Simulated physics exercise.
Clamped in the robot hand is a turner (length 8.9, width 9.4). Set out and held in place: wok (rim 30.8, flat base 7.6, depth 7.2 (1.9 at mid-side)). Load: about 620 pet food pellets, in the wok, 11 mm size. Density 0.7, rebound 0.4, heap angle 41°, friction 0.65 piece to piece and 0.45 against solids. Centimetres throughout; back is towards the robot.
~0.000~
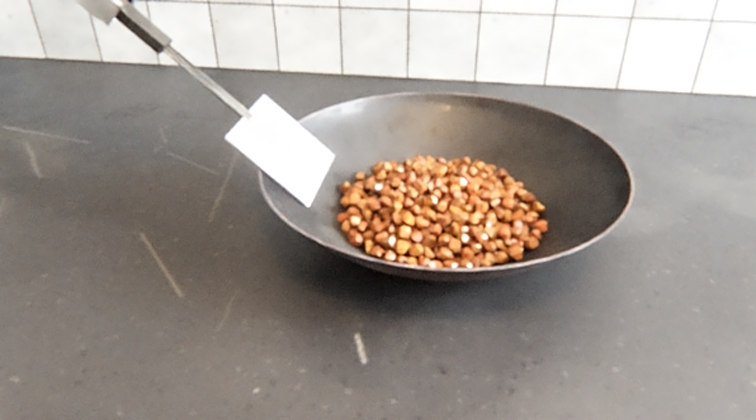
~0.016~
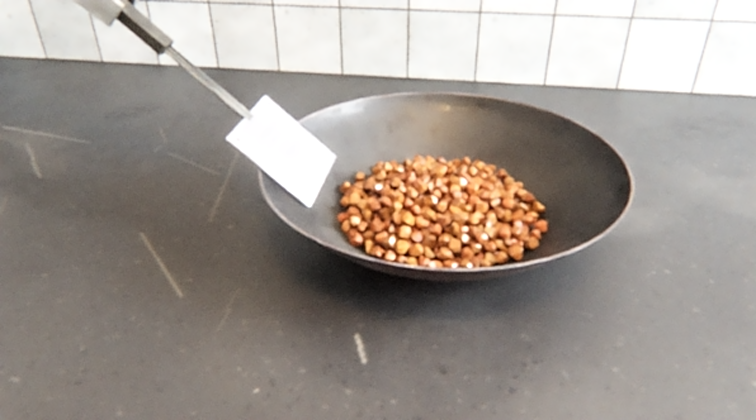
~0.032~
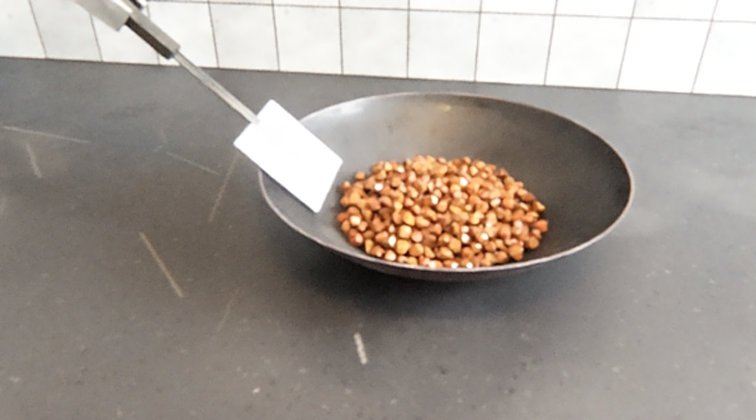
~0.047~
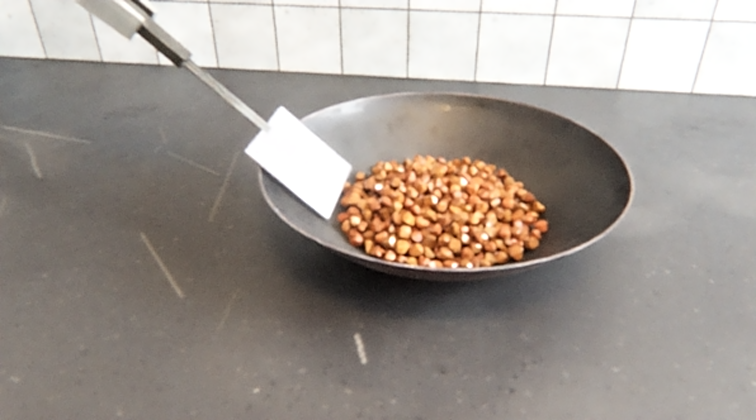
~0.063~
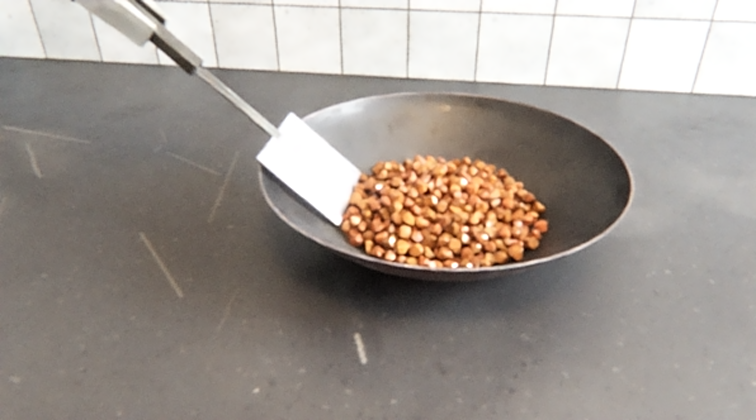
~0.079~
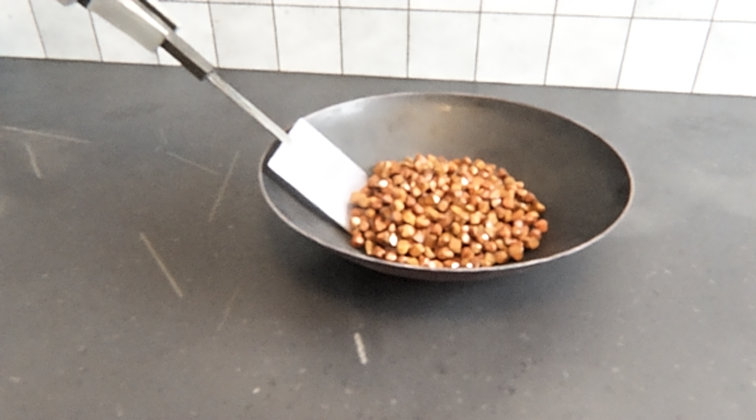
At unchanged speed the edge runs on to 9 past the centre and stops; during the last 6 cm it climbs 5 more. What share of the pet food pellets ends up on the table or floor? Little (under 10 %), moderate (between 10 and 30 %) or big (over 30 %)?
On the table or floor the share is moderate, between 10 and 30 %.
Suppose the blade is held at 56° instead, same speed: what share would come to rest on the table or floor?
It would be near 25 per cent.
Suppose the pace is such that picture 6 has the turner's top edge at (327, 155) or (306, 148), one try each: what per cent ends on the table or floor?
Some 35 and 25 per cent.
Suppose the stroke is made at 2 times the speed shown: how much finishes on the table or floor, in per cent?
Some 40 per cent.
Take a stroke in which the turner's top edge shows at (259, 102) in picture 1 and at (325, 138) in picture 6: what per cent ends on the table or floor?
Some 35 per cent.
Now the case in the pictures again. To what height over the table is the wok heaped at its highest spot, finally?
Some 8.5 cm.
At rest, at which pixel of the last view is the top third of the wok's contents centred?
Around (567, 182).
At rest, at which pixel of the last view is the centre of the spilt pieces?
Near (698, 254).
By 0.18 s, sloping 42°, highest piece 5 above the table; 624 in the wok.
By 0.28 s, sloping 42°, highest piece 9 above the table; 623 in the wok, 1 on the blade or in flight.
By 0.54 s, sloping 42°, highest piece 11 above the table; 510 in the wok, 57 on the table or floor, 57 on the blade or in flight.
By 1.59 s, sloping 42°, highest piece 8 above the table; 507 in the wok, 117 on the table or floor.
Final count, 507 in the wok, 117 on the table or floor. That is 19 % on the table or floor.
